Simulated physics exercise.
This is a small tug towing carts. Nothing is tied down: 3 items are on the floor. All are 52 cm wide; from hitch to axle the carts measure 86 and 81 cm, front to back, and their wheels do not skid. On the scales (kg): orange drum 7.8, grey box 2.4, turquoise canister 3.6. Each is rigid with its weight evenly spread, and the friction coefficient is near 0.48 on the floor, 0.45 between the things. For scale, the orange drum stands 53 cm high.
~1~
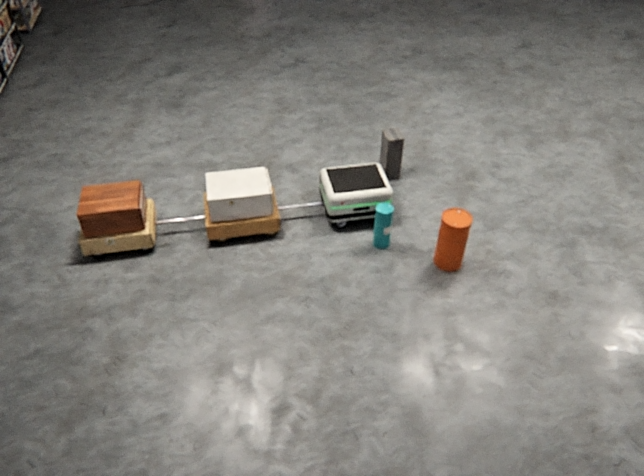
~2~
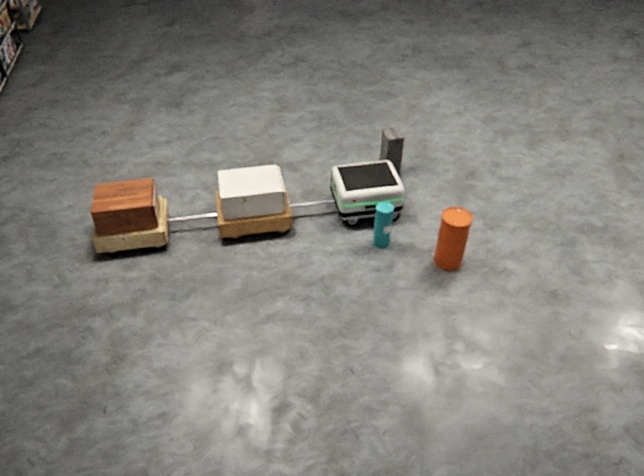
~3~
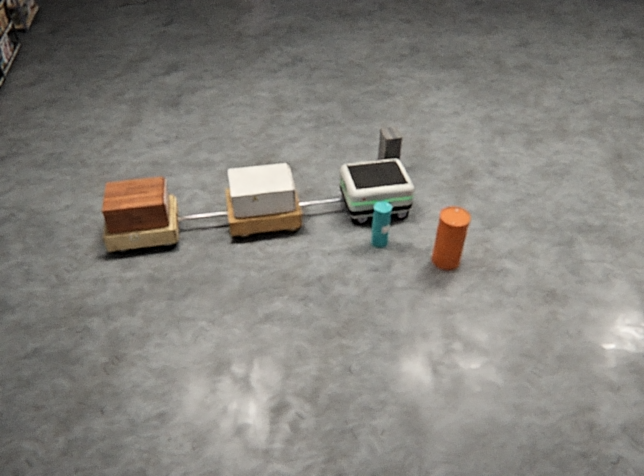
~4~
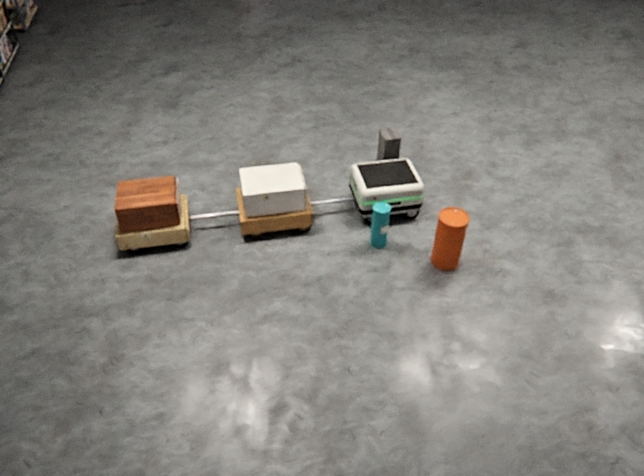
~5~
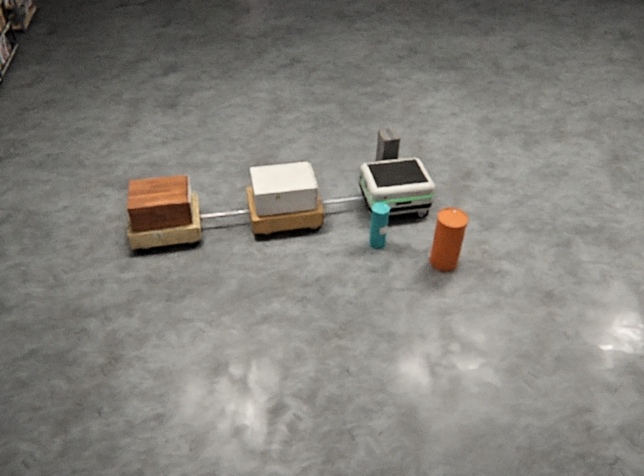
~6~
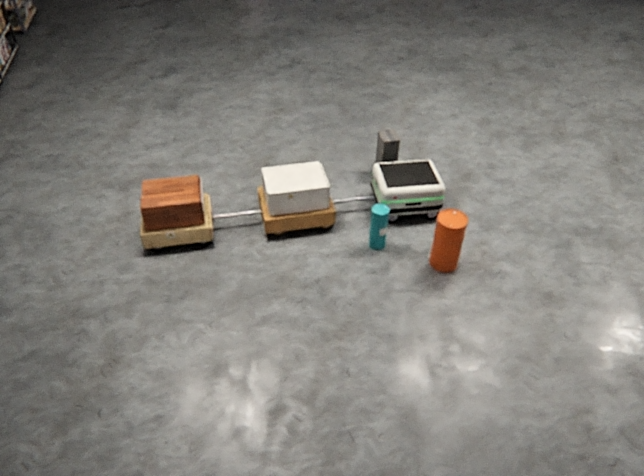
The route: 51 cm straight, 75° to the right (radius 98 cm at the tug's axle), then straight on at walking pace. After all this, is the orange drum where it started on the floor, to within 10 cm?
The orange drum gets shifted.
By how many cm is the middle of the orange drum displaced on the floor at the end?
About 34 cm.
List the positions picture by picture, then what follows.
The first picture shows tug 0 cm along; orange drum (452, 240); grey box (391, 155).
The second picture shows tug 11 cm along; grey box (391, 154); turquoise canister (383, 225).
The third picture shows tug 23 cm along; grey box (389, 154); turquoise canister (381, 225).
The fourth picture shows tug 34 cm along; grey box (388, 154); turquoise canister (380, 225).
The fifth picture shows tug 46 cm along; grey box (387, 155); turquoise canister (379, 226).
The sixth picture shows tug 57 cm along; orange drum (448, 241); grey box (387, 156).
Then, 1.10 s on from there, tug 120 cm along.
Then, 3.00 s on from there, tug 228 cm along.
Then, 4.60 s on from there, tug 319 cm along; orange drum moved 6 cm near (451, 246).
Then, 6.00 s on from there, tug 399 cm along; orange drum moved 34 cm near (466, 267).
In the end, not toppled but over 10 cm from the start, orange drum; the other 2 under 10 cm from the start. At the end, from the last picture's camera, orange drum near (466, 268).
